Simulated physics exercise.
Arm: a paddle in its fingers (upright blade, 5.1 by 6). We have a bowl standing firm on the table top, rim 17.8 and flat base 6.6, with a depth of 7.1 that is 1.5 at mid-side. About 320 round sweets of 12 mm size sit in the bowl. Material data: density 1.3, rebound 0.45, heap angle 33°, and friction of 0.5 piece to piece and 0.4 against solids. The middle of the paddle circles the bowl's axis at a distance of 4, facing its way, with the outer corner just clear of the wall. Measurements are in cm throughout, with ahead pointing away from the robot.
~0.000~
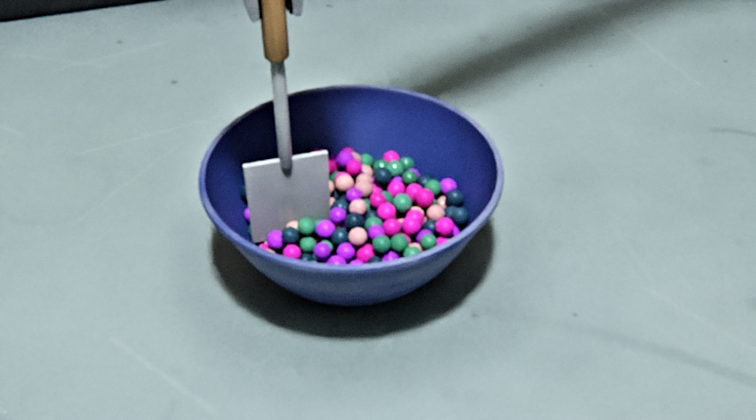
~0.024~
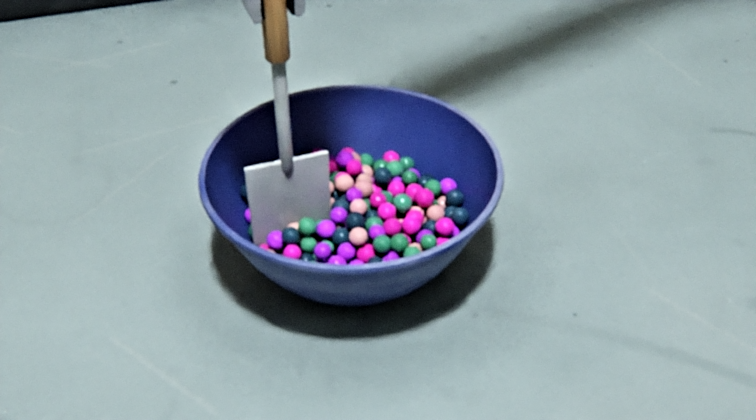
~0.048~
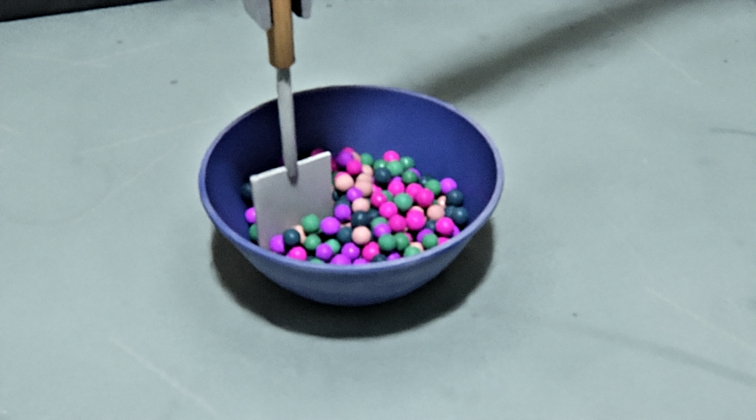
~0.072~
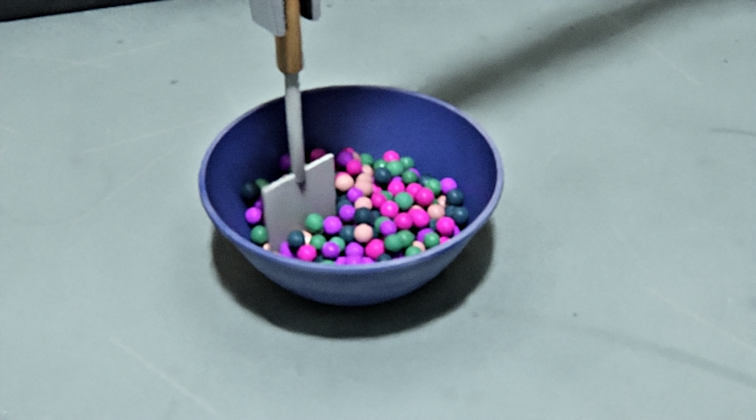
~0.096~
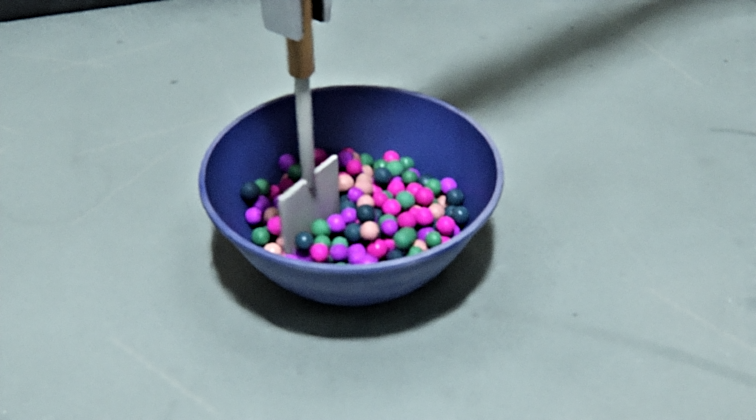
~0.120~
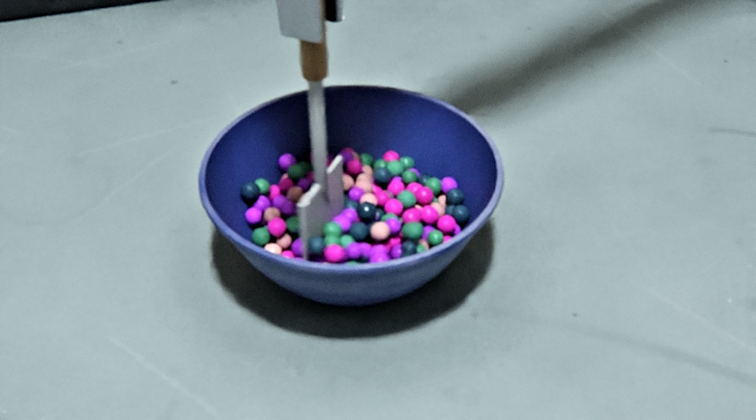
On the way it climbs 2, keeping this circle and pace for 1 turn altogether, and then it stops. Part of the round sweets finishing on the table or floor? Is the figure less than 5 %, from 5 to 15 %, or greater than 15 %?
The figure is from 5 to 15 %.
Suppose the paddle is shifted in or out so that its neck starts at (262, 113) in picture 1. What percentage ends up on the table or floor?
About 0 %.
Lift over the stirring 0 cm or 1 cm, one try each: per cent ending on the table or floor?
Some 10 and 10 per cent.
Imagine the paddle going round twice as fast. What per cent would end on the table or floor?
It would be near 25 per cent.
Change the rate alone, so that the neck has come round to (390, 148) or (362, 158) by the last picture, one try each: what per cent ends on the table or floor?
It comes to roughly 25 per cent and then 20 per cent.
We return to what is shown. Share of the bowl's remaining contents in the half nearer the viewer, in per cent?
Around 55 per cent of what the bowl keeps.
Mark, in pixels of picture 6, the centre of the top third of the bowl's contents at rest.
Estimated centre: (314, 233).
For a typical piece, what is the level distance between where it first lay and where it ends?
My guess is close to 3 centimetres.
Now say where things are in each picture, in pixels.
The first frame shows paddle neck at (284, 138), 0° round; upper third of the load around (356, 208), from x 250 to 460, top at y 155; 319 in the bowl.
The second frame shows paddle neck at (285, 139), 4° round; upper third of the load around (356, 208), from x 250 to 460, top at y 155.
The third frame shows paddle neck at (289, 145), 14° round; upper third of the load around (360, 213), from x 250 to 460, top at y 155.
The fourth frame shows paddle neck at (297, 151), 26° round; upper third of the load around (357, 215), from x 250 to 460, top at y 155.
The fifth frame shows paddle neck at (307, 156), 38° round; upper third of the load around (362, 217), from x 250 to 460, top at y 155.
The sixth frame shows paddle neck at (320, 159), 50° round; upper third of the load around (368, 218), from x 250 to 460, top at y 155; 319 in the bowl.
After 0.36 s, 170° round, highest piece 9 above the table; 317 in the bowl, 2 in flight or on the tool.
After 0.60 s, 290° round, highest piece 10 above the table; 303 in the bowl, 11 on the table or floor, 5 in flight or on the tool.
After 0.91 s, 0° round, highest piece 6 above the table; 296 in the bowl, 23 on the table or floor.
After 1.61 s, 0° round, highest piece 6 above the table; 296 in the bowl, 23 on the table or floor.
At rest, 296 in the bowl, 23 on the table or floor. That is 7 % on the table or floor.
